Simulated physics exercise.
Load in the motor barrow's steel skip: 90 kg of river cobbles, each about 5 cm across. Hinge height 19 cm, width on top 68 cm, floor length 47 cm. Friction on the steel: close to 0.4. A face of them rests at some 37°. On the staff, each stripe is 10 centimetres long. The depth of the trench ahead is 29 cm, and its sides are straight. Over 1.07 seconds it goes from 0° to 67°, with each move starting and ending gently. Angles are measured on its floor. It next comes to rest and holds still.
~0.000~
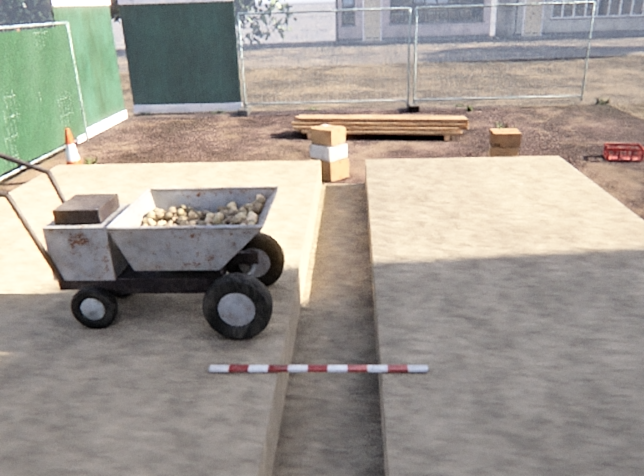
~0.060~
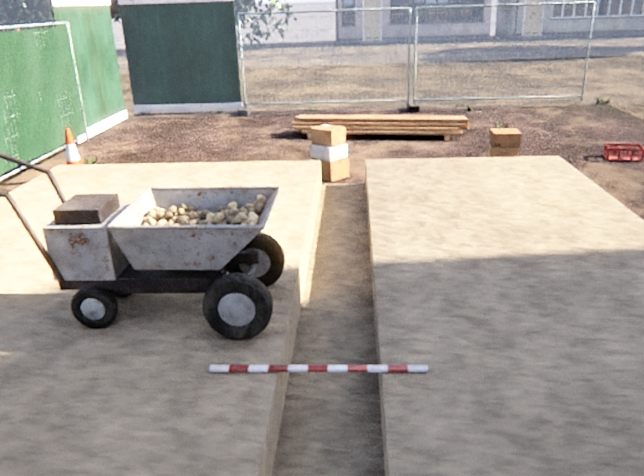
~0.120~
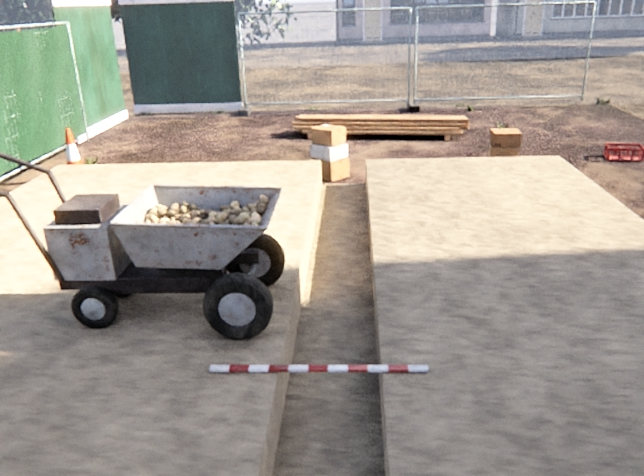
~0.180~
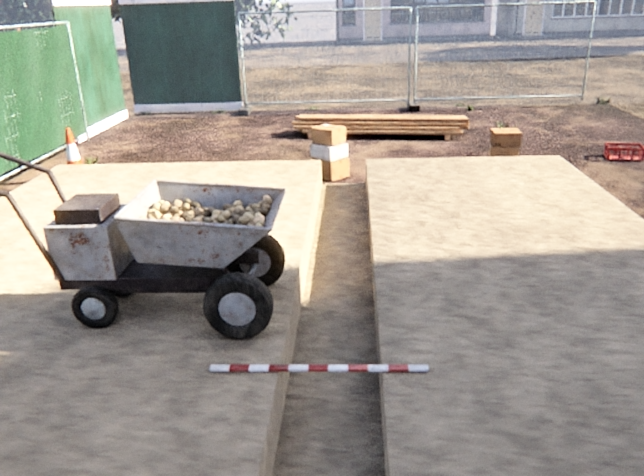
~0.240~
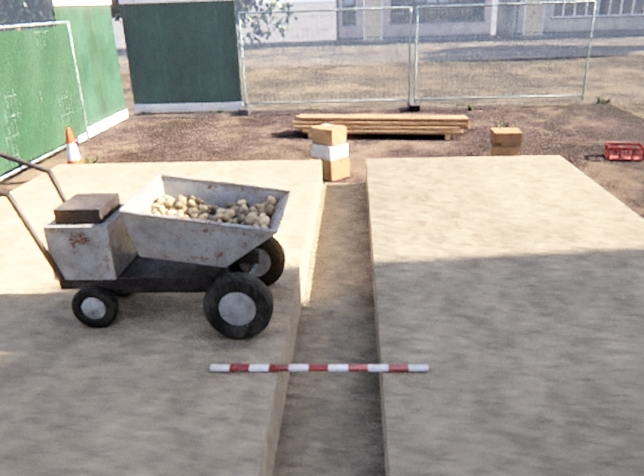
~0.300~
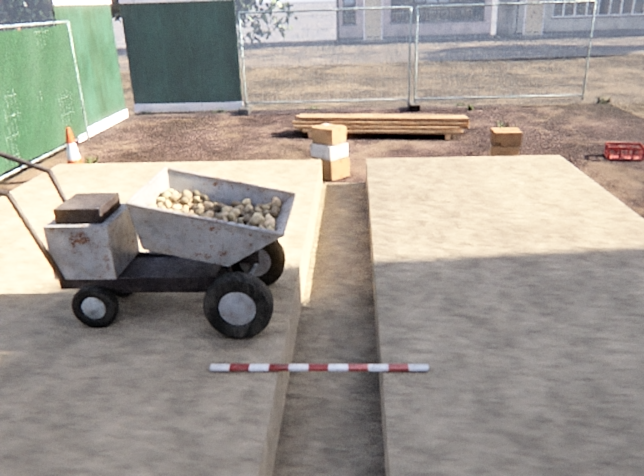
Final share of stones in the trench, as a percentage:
75 per cent.
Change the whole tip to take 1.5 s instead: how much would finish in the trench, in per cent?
Then some 85 per cent would.
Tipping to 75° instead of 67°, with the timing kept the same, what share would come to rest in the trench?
Share in trench: Approx. 80%.
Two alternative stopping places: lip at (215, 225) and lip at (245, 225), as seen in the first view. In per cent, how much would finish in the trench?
From the first spot near 100, from the second near 95 per cent.
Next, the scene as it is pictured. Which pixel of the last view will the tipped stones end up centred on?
The middle should be near (362, 341).
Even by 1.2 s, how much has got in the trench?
Roughly 35 percent of the load.
After 0.8 s the floor is at 56°; 100 % in the skip; the foremost stones are at (322, 261).
After 1.2 s the floor is at 67°; 65 % in the skip, 33 % in the trench, 2 % past the trench; the foremost stones are at (386, 295).
After 1.5 s the floor is at 67°; 20 % in the skip, 57 % in the trench, 23 % past the trench; the foremost stones are at (469, 303).
After 3.5 s the floor is at 67°; 0 % in the skip, 75 % in the trench, 25 % past the trench; the foremost stones are at (540, 296).
